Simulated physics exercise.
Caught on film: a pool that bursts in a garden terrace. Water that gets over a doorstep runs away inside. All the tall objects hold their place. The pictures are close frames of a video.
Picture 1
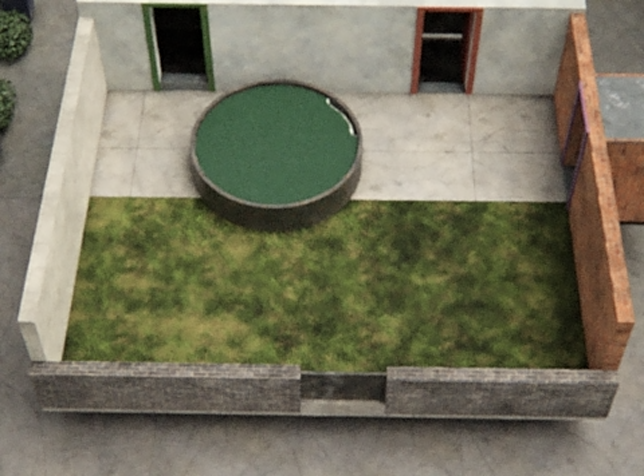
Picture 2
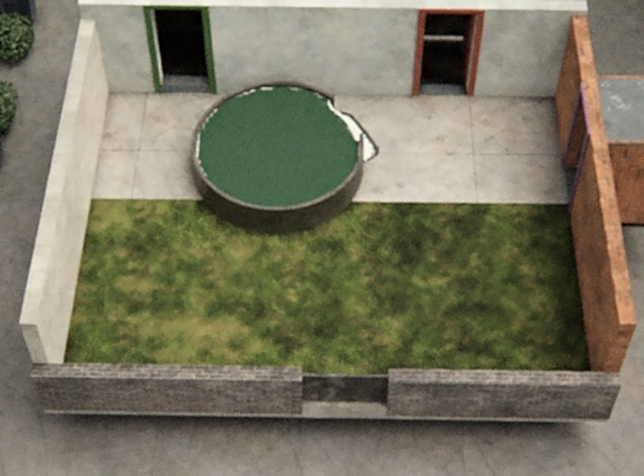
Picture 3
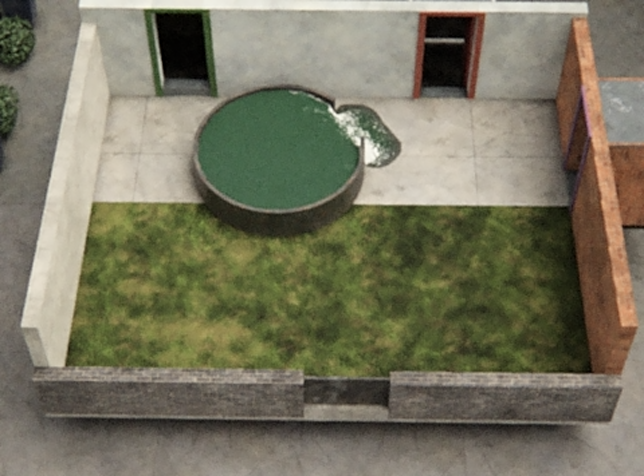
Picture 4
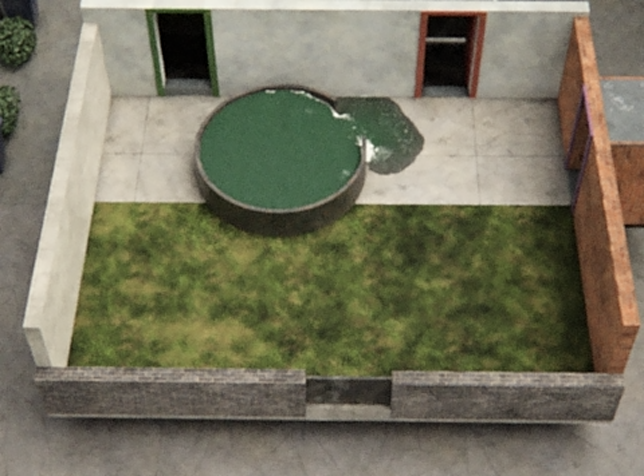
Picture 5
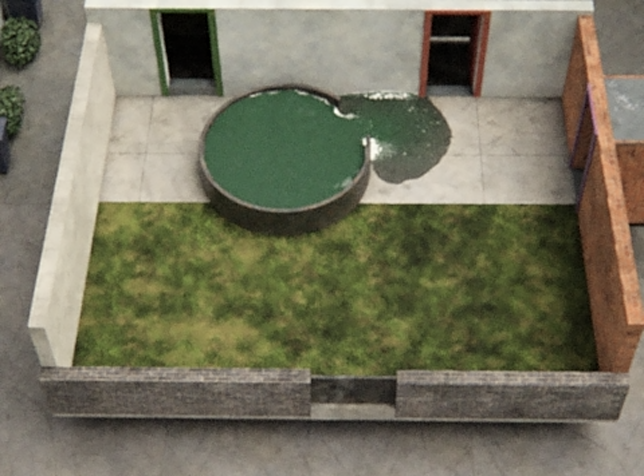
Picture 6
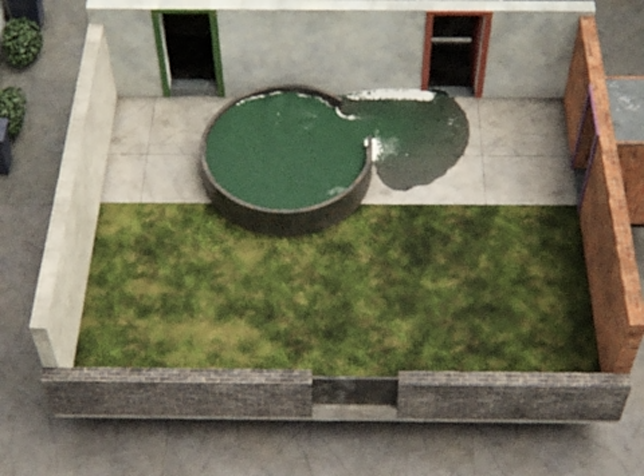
Green water fills a round, dark-walled pool on a walled garden terrace until the rim breaks open at its right side. Water pours through the gap with white foam, spreading across the pale paving in a dark, widening puddle. It runs right and along the building's wall, reaching below the red-framed doorway.
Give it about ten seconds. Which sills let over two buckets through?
The green door admits no more than that; the red door lets in a lot; the purple door lets in a lot.
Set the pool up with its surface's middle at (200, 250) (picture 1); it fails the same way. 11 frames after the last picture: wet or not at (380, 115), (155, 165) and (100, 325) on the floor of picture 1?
In that order: Covered, not flooded, no water.
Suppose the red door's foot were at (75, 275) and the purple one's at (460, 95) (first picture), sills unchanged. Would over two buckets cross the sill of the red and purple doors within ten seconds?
My reading: Red stays under; purple floods.
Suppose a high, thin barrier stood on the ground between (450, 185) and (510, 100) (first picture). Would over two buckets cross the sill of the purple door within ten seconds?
Purple takes less.
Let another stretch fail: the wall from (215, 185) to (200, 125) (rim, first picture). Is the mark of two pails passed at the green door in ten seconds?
The green one holds.
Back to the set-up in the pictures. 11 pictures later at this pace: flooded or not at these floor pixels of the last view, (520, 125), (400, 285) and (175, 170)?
In that order: Covered, no water, not flooded.
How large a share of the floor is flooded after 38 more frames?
About 50 per cent.
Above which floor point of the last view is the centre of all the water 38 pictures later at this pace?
I would point to (387, 180).
A moment on, water covers 15 % of the floor; the green door not reached, the red door under two buckets in, the purple door not reached.
Next, water covers 20 % of the floor; the green door not reached, the red door over two buckets in, the purple door not reached.
Then, water covers 25 % of the floor; the green door wet at the sill, nothing in, the red door far over two buckets in, the purple door over two buckets in.
Later, water covers 50 % of the floor; the green door wet at the sill, nothing in, the red door far over two buckets in, the purple door far over two buckets in.
In the end, water covers 75 % of the floor; the green door wet at the sill, nothing in, the red door far over two buckets in, the purple door far over two buckets in.
